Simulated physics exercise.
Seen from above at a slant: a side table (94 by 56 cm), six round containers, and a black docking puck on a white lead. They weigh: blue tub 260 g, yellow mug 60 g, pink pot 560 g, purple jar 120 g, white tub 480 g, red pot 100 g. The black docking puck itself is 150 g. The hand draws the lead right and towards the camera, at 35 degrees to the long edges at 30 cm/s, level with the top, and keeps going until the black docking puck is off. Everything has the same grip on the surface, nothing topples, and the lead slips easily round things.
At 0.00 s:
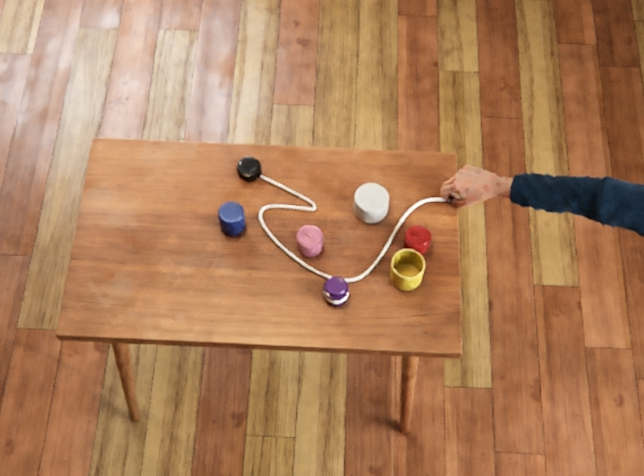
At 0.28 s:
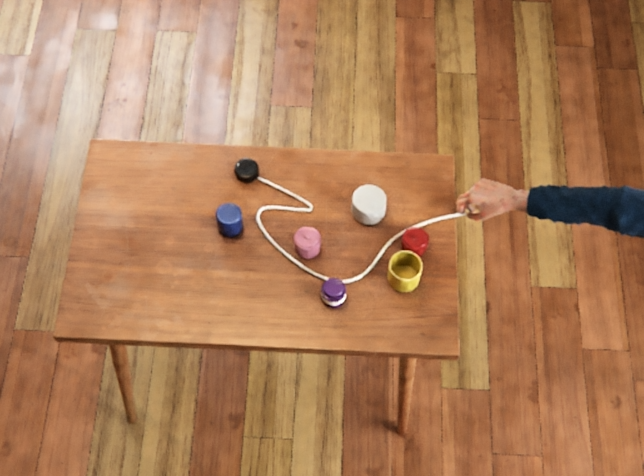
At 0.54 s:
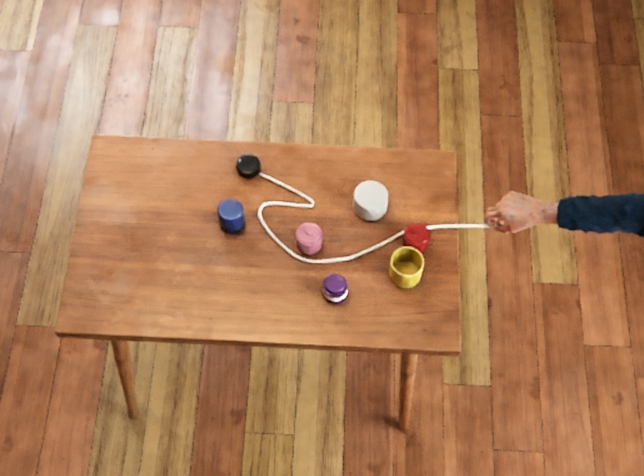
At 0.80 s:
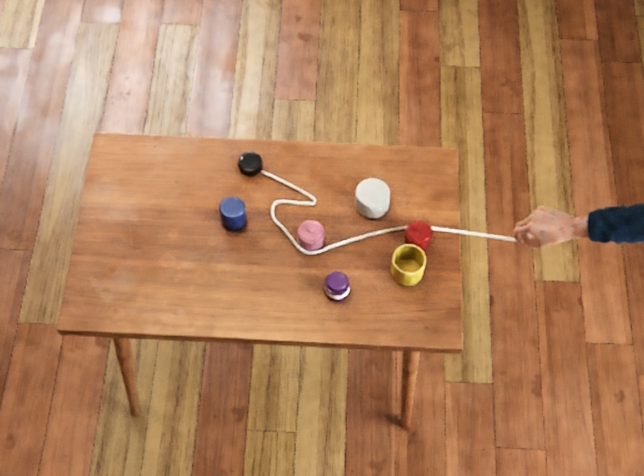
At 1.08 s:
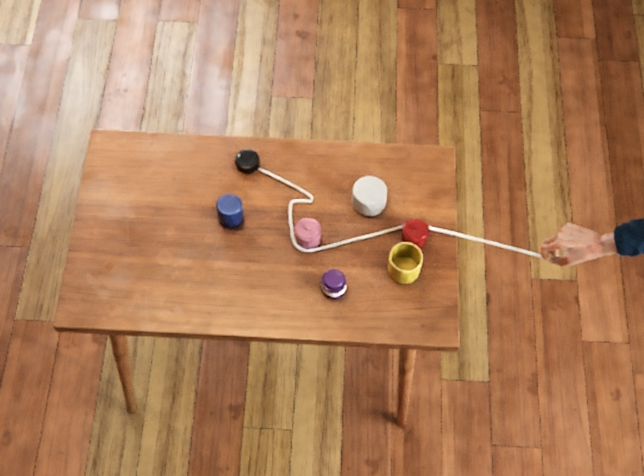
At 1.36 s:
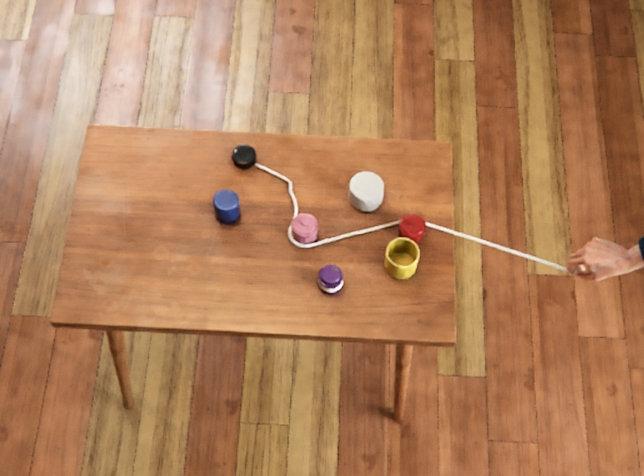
Hand pulling a white cord rightward off a wooden table, its slack curves tightening around pink and red pots among other containers.
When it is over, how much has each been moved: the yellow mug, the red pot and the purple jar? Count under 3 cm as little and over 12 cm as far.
The yellow mug shifts a middling way, the red pot reaches the top band, the purple jar stays about where it is.
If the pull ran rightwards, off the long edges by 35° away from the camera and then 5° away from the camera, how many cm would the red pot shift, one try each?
In turn about 1 cm, 3 cm.
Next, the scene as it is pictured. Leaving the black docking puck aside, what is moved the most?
It is the red pot.
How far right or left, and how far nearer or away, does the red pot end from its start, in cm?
Some 5 cm right, 15 cm nearer.
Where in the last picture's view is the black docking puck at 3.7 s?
Around (427, 260).
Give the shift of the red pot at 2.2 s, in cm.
Some 5 cm.
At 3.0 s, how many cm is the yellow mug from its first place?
About 4 cm.
By 2.2 s the black docking puck has slid 18 cm, and the shifts are, red pot 5 cm, yellow mug 2 cm.
By 3.0 s the black docking puck has slid 37 cm, and the shifts are, red pot 14 cm, yellow mug 4 cm.
By 3.7 s the black docking puck has slid 53 cm, and the shifts are, red pot 15 cm, yellow mug 6 cm.
By 4.3 s the black docking puck is off the top, and the shifts are, red pot 16 cm at (433, 279), yellow mug 6 cm at (399, 273), purple jar 0 cm at (331, 274).
